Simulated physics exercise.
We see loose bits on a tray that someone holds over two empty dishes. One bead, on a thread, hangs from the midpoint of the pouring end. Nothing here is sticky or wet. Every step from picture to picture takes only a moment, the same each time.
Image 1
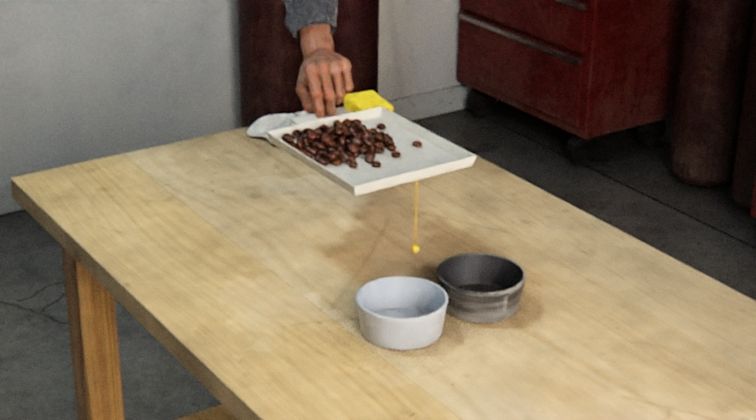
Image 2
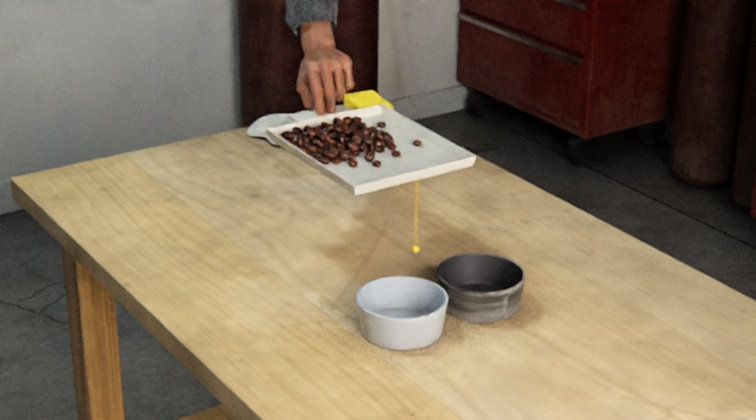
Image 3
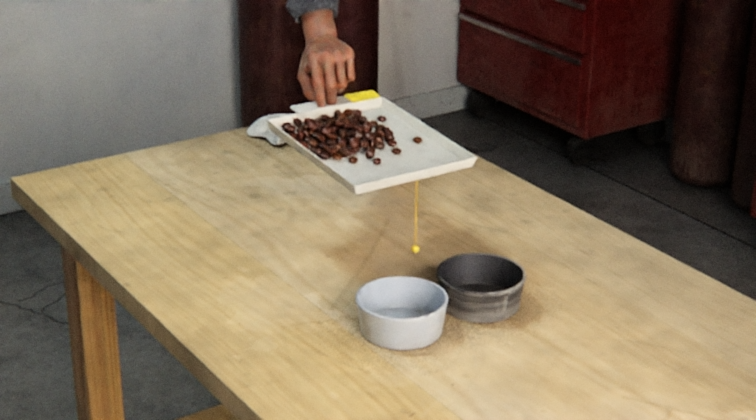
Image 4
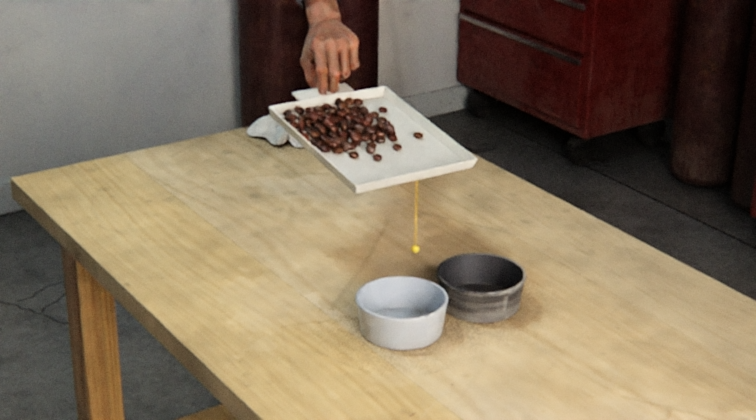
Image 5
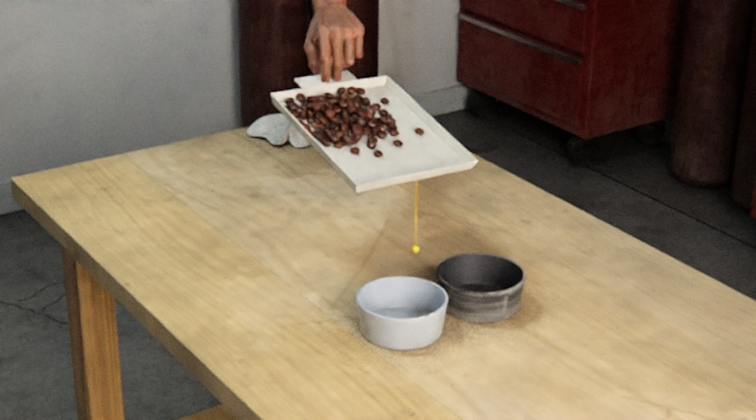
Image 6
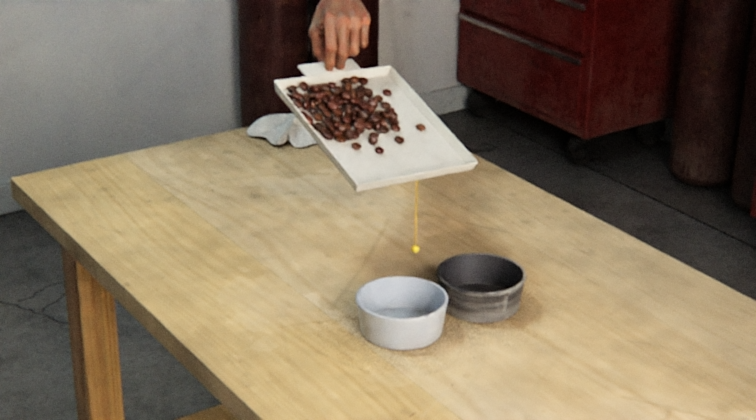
A hand at the far edge of a pale wooden table, seen from above at an angle by a still camera, steadily raises the back of a white tray, tilting it toward the near side. Small dark brown pieces on the tray shift only slightly, while a yellow bead hangs on a thread below its front edge. Beneath, a light grey dish on the left and a dark one on the right stay empty and motionless.
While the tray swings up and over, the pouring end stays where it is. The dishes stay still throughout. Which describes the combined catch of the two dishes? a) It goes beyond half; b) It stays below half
(a) It goes beyond half.
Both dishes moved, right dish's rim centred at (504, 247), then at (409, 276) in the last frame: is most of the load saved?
With the first shift the pair saves beyond half; with the second, less than a half.
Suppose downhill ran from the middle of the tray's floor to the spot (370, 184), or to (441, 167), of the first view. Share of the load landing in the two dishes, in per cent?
The share is 30 per cent in the first and 30 per cent in the second.
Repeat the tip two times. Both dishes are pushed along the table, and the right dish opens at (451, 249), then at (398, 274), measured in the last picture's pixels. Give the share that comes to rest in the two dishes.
About 30 per cent, then about 20 per cent.
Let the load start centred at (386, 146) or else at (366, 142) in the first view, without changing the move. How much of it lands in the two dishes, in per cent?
You'd get about 70 per cent first and about 70 per cent second.
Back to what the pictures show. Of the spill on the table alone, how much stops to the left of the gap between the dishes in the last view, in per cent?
I'd guess close to 30 %.
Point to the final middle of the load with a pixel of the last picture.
Last view, resting centre - approx. (477, 301).
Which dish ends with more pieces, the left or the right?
That is the right dish.
Soon, tray tipped steeply; about two thirds on the tray; a stray few in the right dish; about a third in the air.
A while on, tray tipped past a quarter turn; a small part on the tray; about a quarter in the left dish; about half in the right dish; about a quarter outside both; a small part in the air.
Towards the end, tray tipped past a quarter turn; about a quarter in the left dish; about half in the right dish; about a third outside both.
Finally, tray tipped past a quarter turn; about a quarter in the left dish; about half in the right dish; about a third outside both.
